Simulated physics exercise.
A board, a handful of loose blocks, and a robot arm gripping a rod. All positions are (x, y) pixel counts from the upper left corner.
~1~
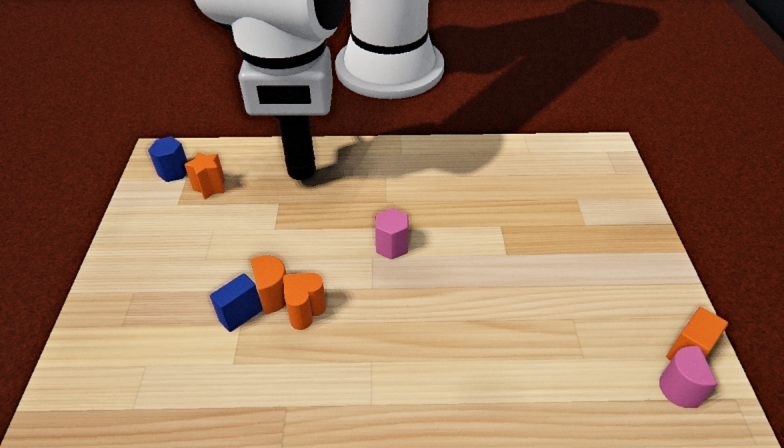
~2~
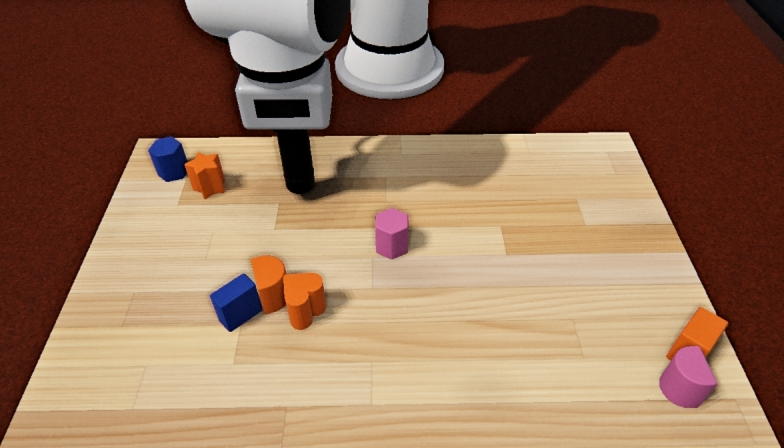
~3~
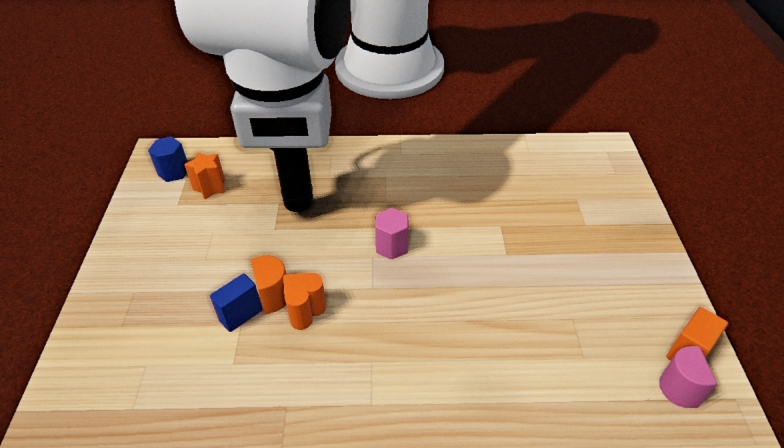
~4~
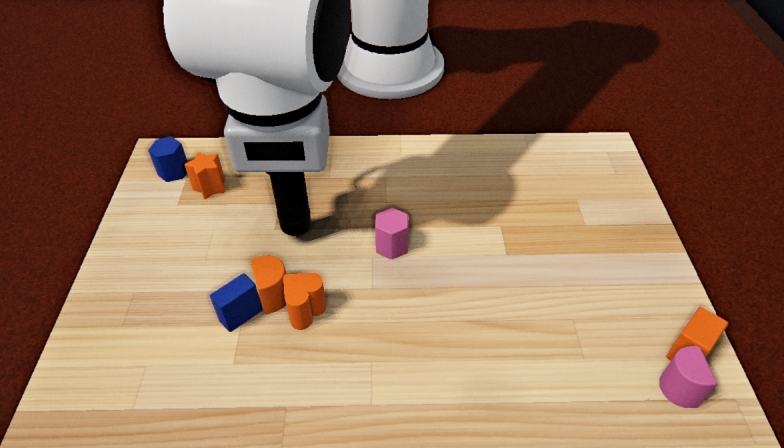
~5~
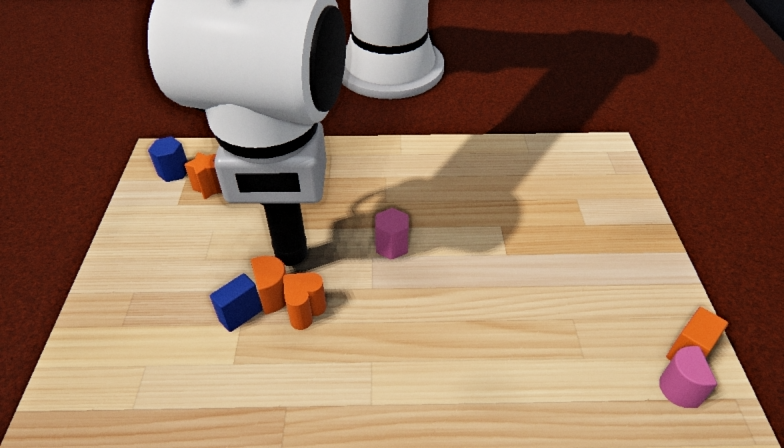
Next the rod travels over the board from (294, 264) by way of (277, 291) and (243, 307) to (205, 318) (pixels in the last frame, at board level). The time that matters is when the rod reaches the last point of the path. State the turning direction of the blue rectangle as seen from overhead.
Viewed from above: Clockwise.
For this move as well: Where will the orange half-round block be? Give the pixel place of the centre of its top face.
Roughly at (244, 310).
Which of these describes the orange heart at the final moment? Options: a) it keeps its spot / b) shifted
a
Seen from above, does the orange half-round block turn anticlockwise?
Going by the path, yes.
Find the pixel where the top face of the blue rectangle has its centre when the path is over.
Its top face will be centred at roughly (196, 320).
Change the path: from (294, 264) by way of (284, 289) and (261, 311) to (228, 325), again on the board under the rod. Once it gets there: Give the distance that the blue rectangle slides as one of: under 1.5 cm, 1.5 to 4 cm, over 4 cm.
It is going to finish beyond 4 cm from where it is now.
On the path given first. One third of the way, rod at (274, 281); blue rectangle at (217, 303), turned 30° clockwise; orange half-round block at (256, 293).
Two thirds of the way, rod at (239, 298); blue rectangle at (200, 317), turned 70° clockwise; orange half-round block at (244, 310), turned 40° anticlockwise.
At the end, rod at (201, 309); blue rectangle at (196, 320), turned 50° clockwise; orange half-round block at (244, 310), turned 40° anticlockwise; orange heart unmoved.
